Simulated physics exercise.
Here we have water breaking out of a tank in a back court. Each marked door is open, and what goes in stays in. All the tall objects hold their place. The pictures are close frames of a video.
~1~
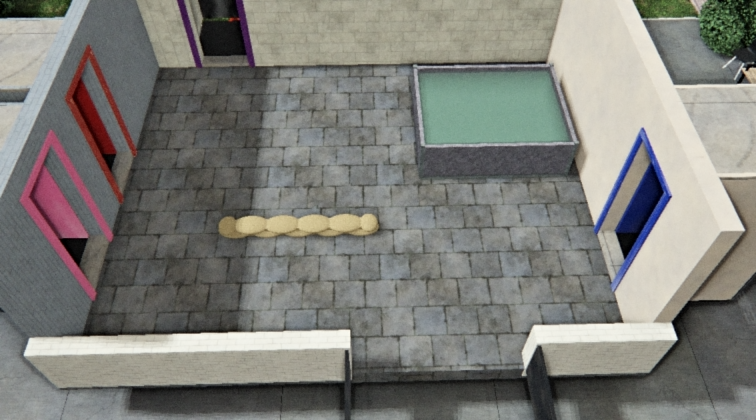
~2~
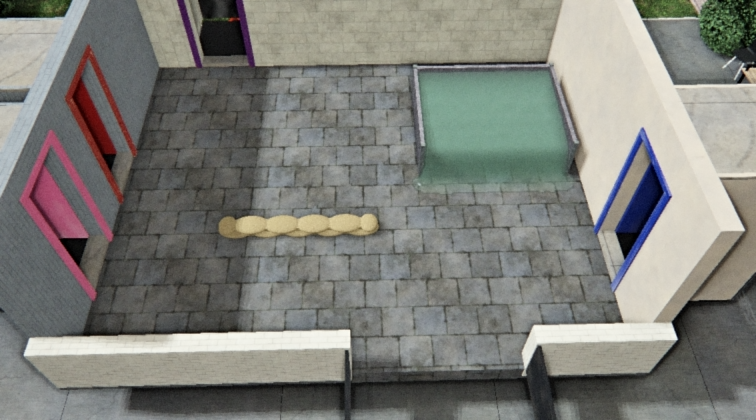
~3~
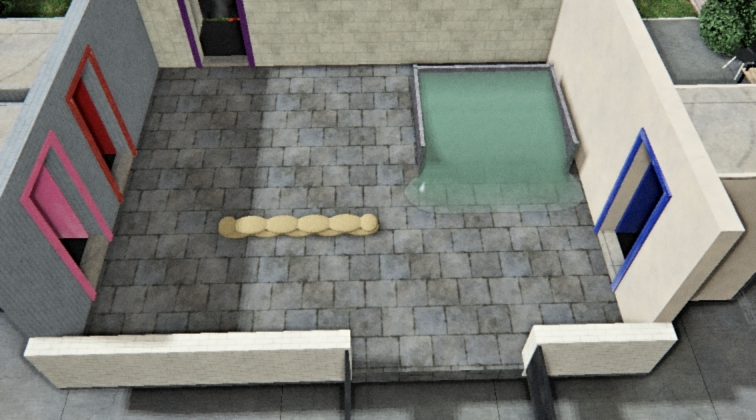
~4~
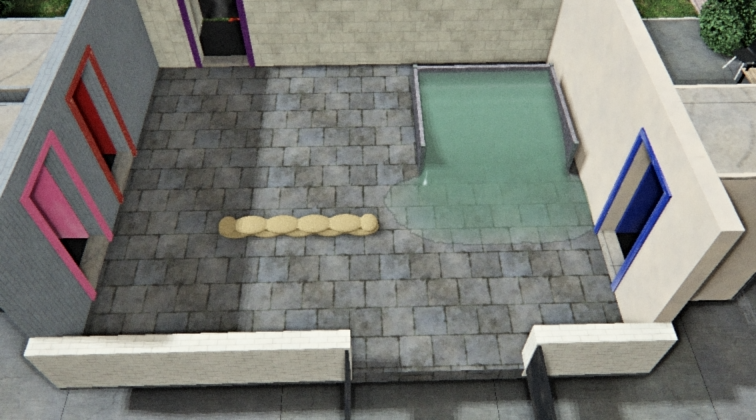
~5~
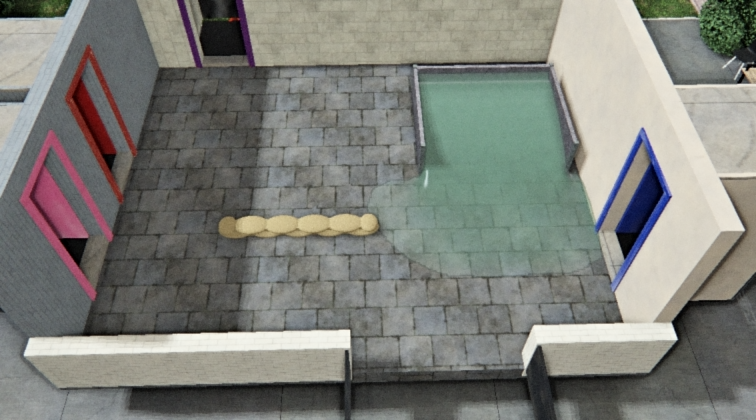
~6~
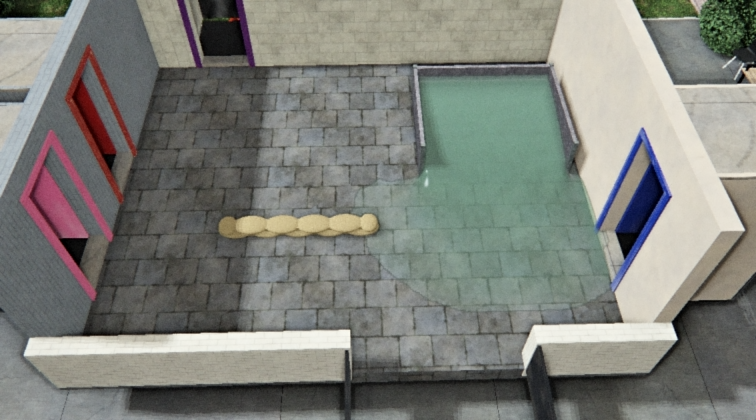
In a paved back court, water pours from the open front of a raised tank and spreads across the grey flagstones.
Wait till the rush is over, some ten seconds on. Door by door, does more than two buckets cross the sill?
The purple door admits no more than that; the blue door lets in a lot; the red door admits no more than that; the pink door admits no more than that.
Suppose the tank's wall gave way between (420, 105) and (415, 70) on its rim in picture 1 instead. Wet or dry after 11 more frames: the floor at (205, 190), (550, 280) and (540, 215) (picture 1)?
One after the other: Awash, not flooded, no water.
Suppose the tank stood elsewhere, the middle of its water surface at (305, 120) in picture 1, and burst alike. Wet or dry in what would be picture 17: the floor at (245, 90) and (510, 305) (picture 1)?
One after the other: No water, under water.
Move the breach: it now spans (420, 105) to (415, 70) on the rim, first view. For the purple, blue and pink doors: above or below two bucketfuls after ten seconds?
Then: The purple one is over; the blue one holds; the pink one holds.
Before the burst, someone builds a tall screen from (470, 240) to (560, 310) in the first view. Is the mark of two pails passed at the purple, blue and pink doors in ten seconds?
Purple lets less in; blue goes over; pink takes less.
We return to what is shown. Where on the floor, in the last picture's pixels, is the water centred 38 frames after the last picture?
Roughly at (404, 252).
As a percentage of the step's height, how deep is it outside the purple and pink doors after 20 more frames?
Roughly 0 per cent, then 0 per cent.
A moment on, water covers 30 % of the floor; the purple door not reached, the blue door wet at the sill, nothing in, the red door not reached, the pink door not reached.
Next, water covers 35 % of the floor; the purple door not reached, the blue door under two buckets in, the red door not reached, the pink door not reached.
Then, water covers 40 % of the floor; the purple door not reached, the blue door over two buckets in, the red door not reached, the pink door not reached.
Later, water covers 50 % of the floor; the purple door not reached, the blue door far over two buckets in, the red door not reached, the pink door wet at the sill, nothing in.
In the end, water covers 75 % of the floor; the purple door wet at the sill, nothing in, the blue door far over two buckets in, the red door wet at the sill, nothing in, the pink door wet at the sill, nothing in.
